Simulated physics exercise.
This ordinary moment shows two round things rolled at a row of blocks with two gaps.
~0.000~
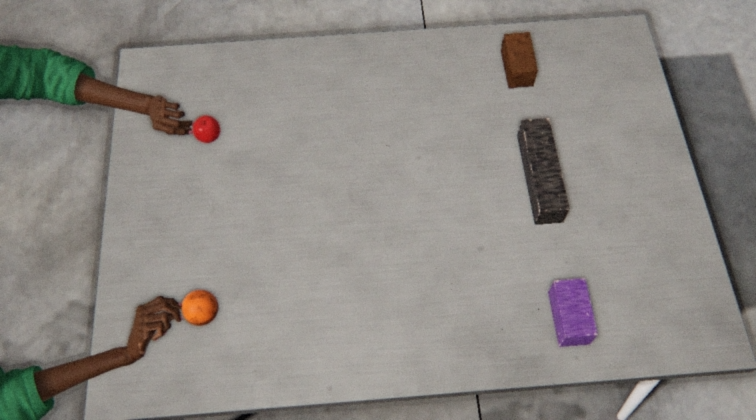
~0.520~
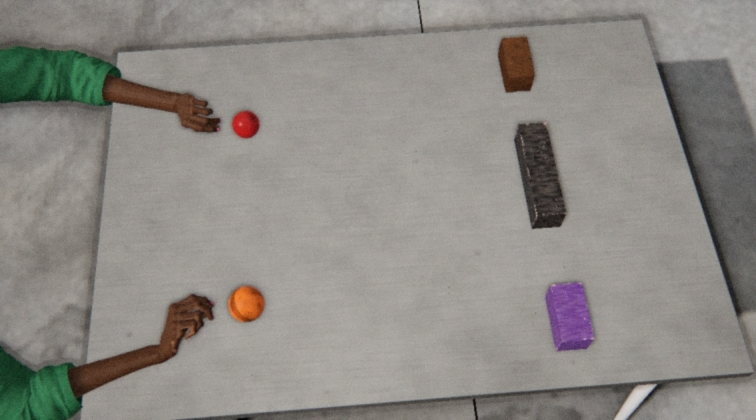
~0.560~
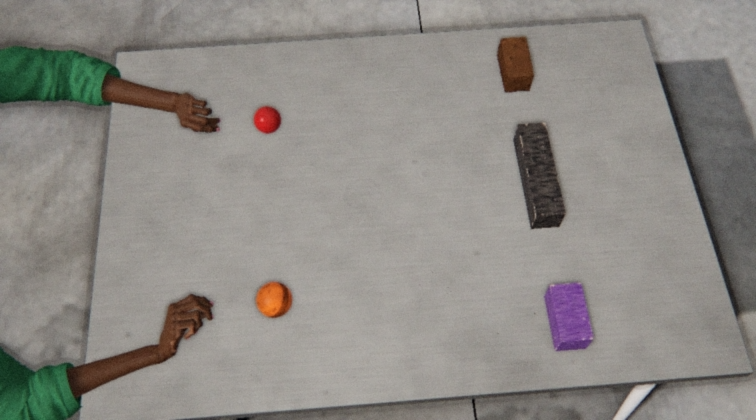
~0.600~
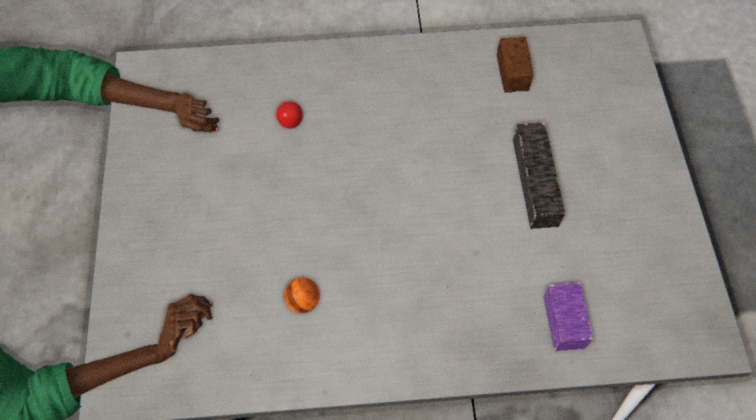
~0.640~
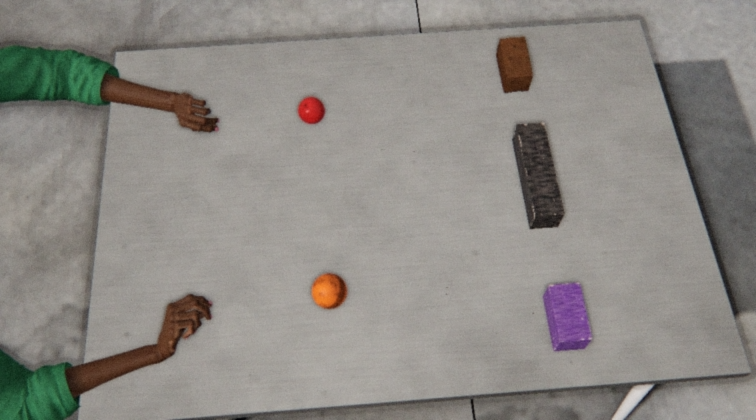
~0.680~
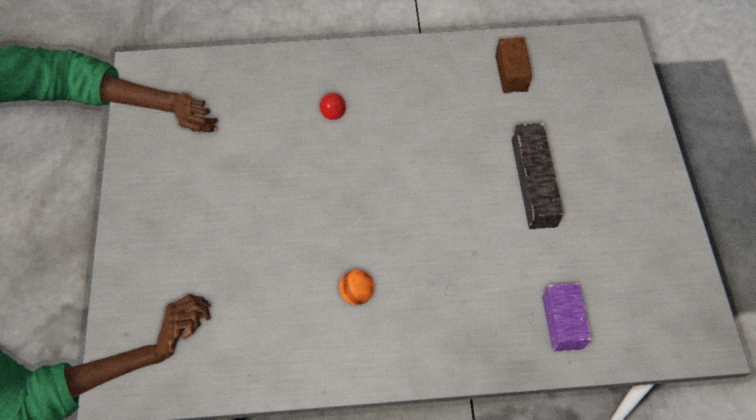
The clip opens with two hands in green sleeves behind a red apple and an orange ball at the left of a gray table, facing brown, dark and purple blocks. The hands release them and stay back while both roll rightward, drifting slightly upward, reaching mid-table with the blocks still unmoved.
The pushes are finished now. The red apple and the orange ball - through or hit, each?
As I see it, red apple: Kept out; orange ball: Let through.
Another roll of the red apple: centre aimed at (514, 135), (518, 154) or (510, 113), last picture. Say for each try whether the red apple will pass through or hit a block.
Well, in order it is kept back, then is kept back, then travels through.
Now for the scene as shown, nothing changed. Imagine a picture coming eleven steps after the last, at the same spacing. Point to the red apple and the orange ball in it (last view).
The red apple ends up near (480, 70) and the orange ball near (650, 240).
By 1.08 s, red apple coming back near (478, 70); orange ball heading on near (624, 247).
By 1.68 s, red apple coming back near (450, 43); orange ball heading on.
When it is over (2.3 s), the red apple bounces off; the orange ball rolls through.
